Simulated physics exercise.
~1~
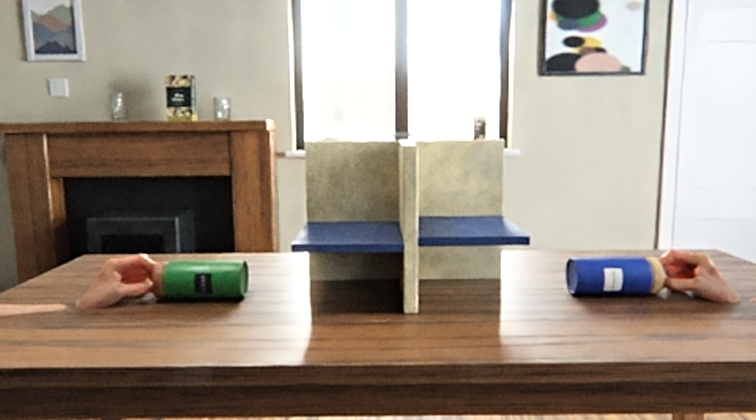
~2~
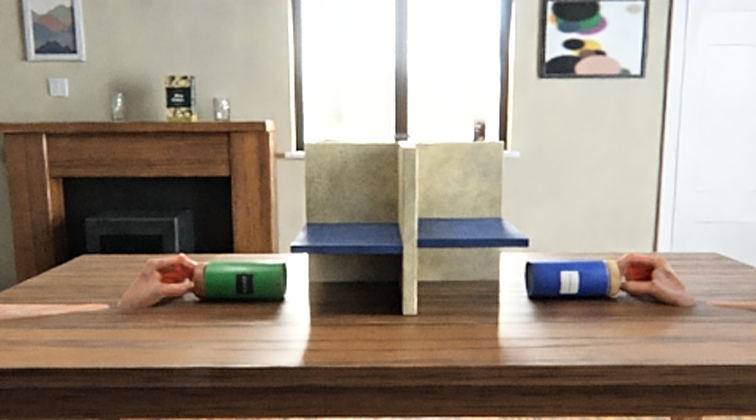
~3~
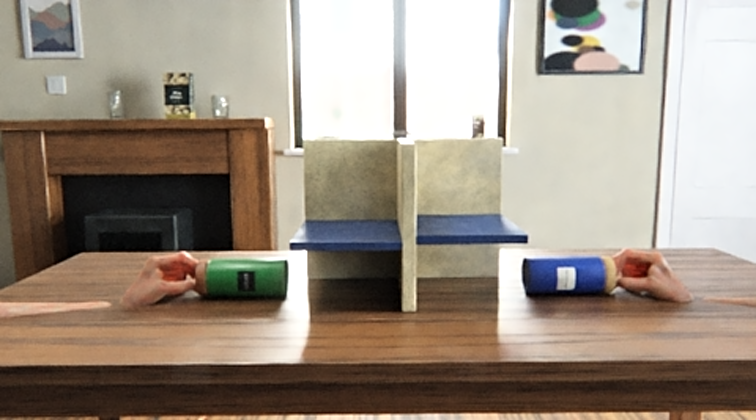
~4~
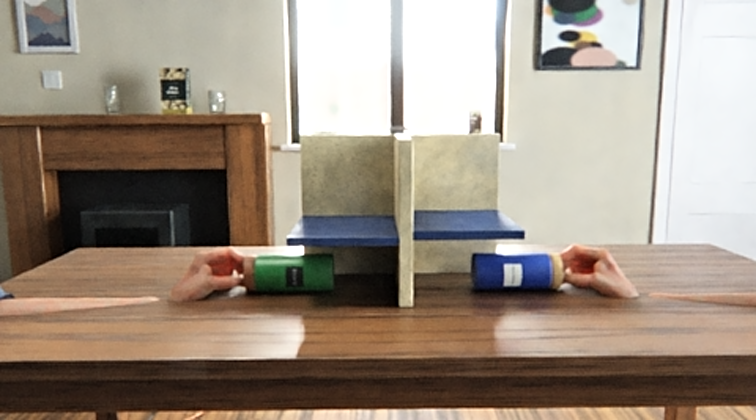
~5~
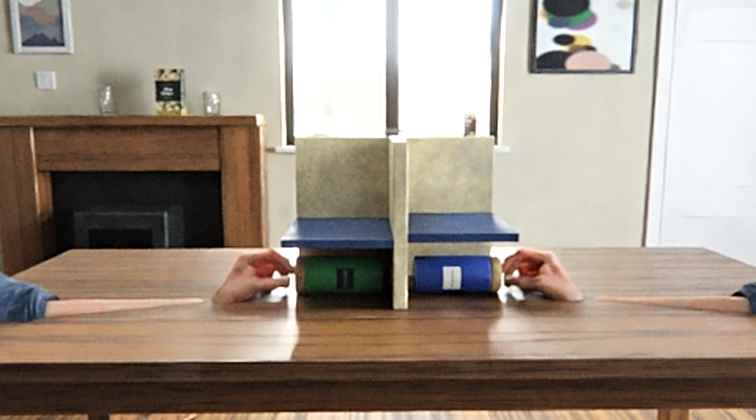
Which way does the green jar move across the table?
The green jar moves to the right, pushed along on its side by a hand.
